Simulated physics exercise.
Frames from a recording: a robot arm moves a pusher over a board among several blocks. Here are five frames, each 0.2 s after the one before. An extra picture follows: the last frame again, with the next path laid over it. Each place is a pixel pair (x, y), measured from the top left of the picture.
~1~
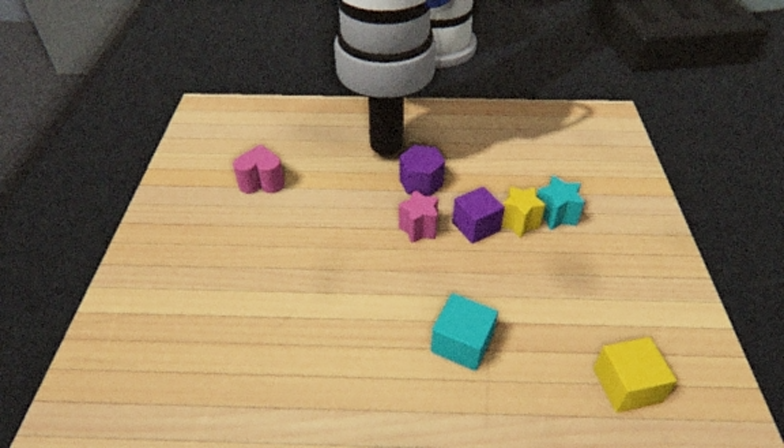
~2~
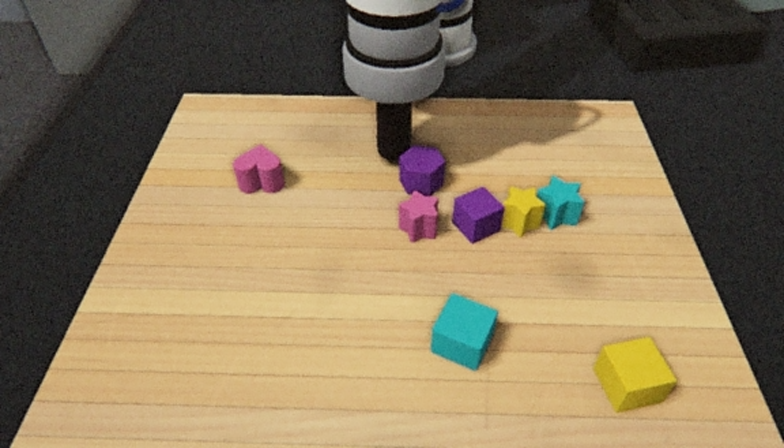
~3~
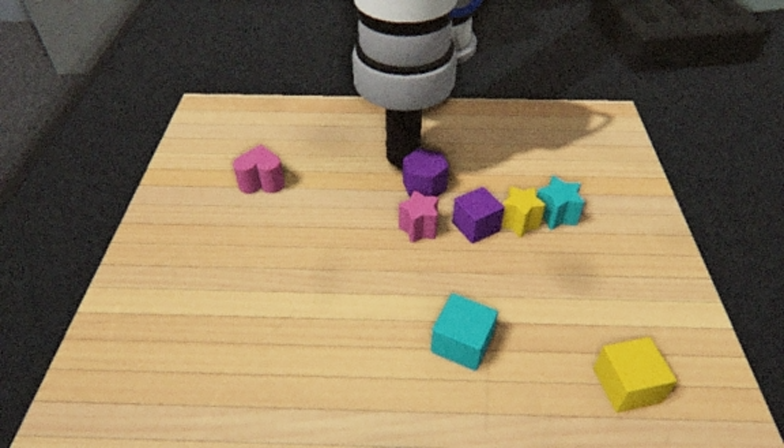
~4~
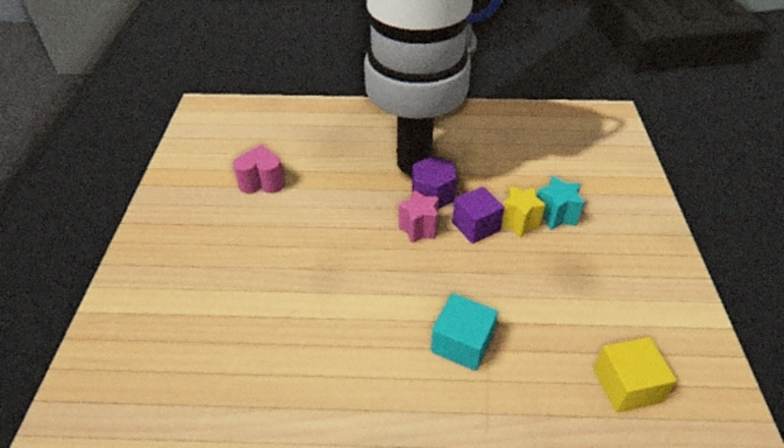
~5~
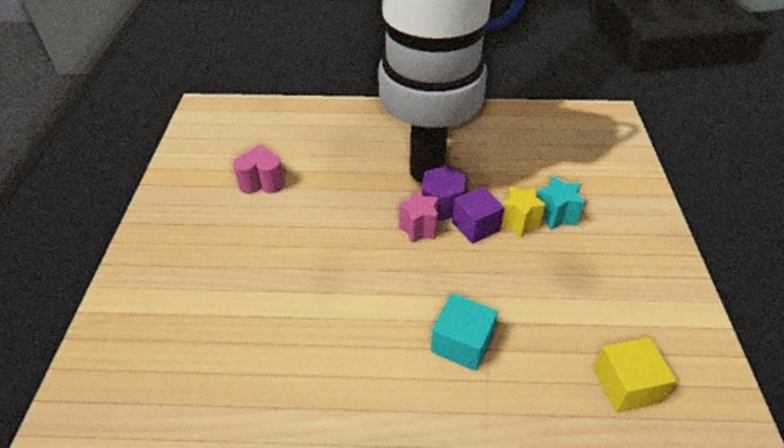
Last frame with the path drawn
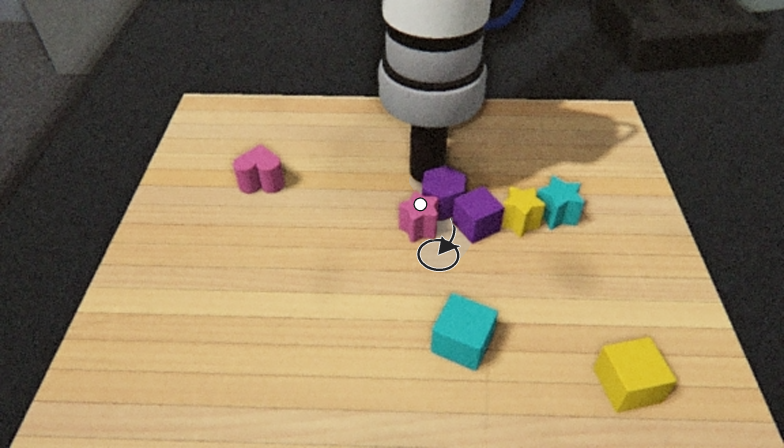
At the start, a robot arm's black pusher stands just left of a purple hexagon on a wooden board scattered with coloured blocks. It moves right and toward the viewer, pushing the hexagon a short way into the gap between the pink star and purple square block, while the other blocks stay still.
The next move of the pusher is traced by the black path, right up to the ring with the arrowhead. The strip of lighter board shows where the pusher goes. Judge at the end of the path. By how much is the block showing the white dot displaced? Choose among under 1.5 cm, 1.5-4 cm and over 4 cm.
Between 1.5 and 4 cm.
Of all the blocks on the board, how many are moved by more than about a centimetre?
The number will come to 3 or more.
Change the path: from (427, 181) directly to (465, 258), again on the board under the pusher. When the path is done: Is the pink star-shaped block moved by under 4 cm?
Final answer: Yes.
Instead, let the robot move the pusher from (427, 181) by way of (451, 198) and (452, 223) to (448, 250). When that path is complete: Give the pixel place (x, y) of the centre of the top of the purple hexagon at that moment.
When the path ends, it will be at (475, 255).
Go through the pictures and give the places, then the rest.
In the first picture, lower end of the pusher at (387, 146), tops of blocks, pink star-shaped block at (420, 204), purple hexagon at (422, 158), purple square block at (480, 202), yellow star-shaped block at (524, 198).
In the second picture, pusher at (394, 151), blocks as before.
In the third picture, pusher at (403, 158), purple hexagon at (426, 162).
In the fourth picture, pusher at (414, 165), purple hexagon at (435, 170).
In the fifth picture, pusher at (427, 173), pink star-shaped block at (420, 204), purple hexagon at (444, 180), purple square block at (480, 202), yellow star-shaped block at (524, 198).
The drawn path runs from (427, 181) through (443, 203) and (454, 229) to (438, 255); the dot is on the pink star-shaped block.
On the path given first. One third of the way, pusher at (443, 196); pink star-shaped block at (419, 212), turned 50° clockwise; purple hexagon at (460, 206); purple square block at (500, 219), turned 45° anticlockwise.
Two thirds of the way, pusher at (455, 222); pink star-shaped block at (419, 212), turned 55° clockwise; purple hexagon at (476, 234); purple square block at (519, 230), turned 55° anticlockwise.
At the end, pusher at (439, 247); pink star-shaped block at (408, 217), turned 95° clockwise; purple hexagon at (480, 249), turned 25° anticlockwise; purple square block at (519, 230), turned 60° anticlockwise; yellow star-shaped block not moved.
